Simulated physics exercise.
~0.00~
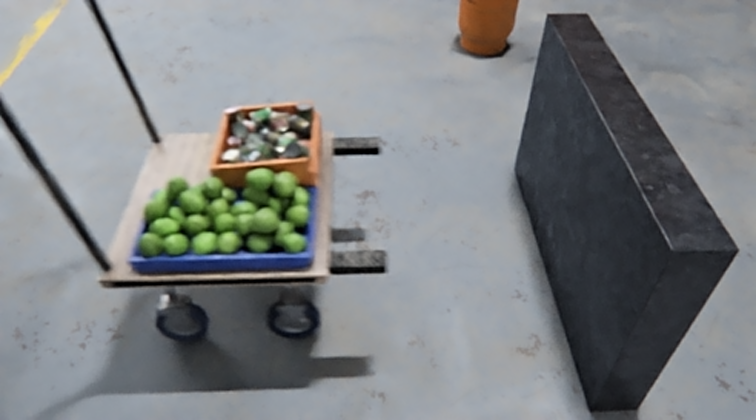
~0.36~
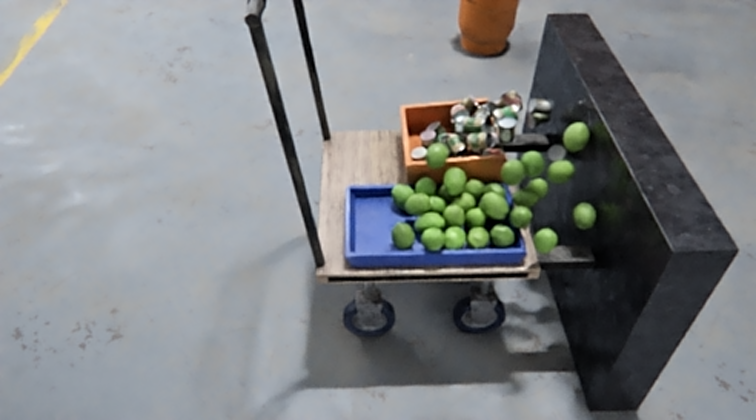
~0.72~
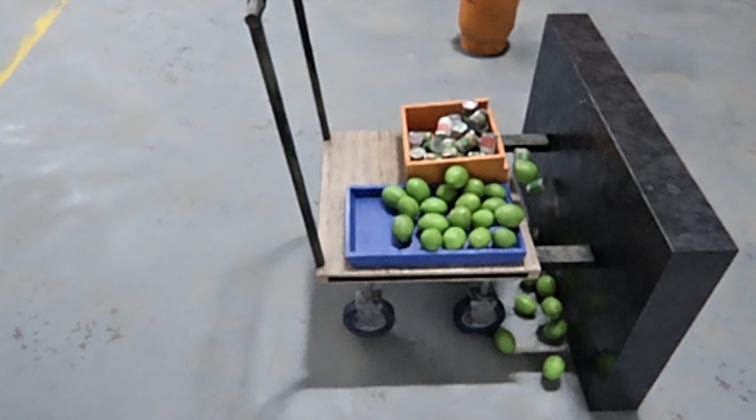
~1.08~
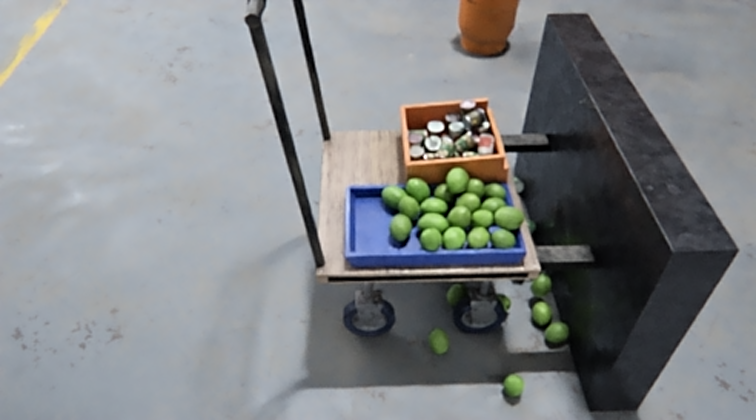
On a grey concrete floor, a trolley carrying an orange crate of small tins and a blue crate of limes rolls right and stops against a dark wall. Tins and limes spill forward, and several limes end up on the floor while many remain in the blue crate.
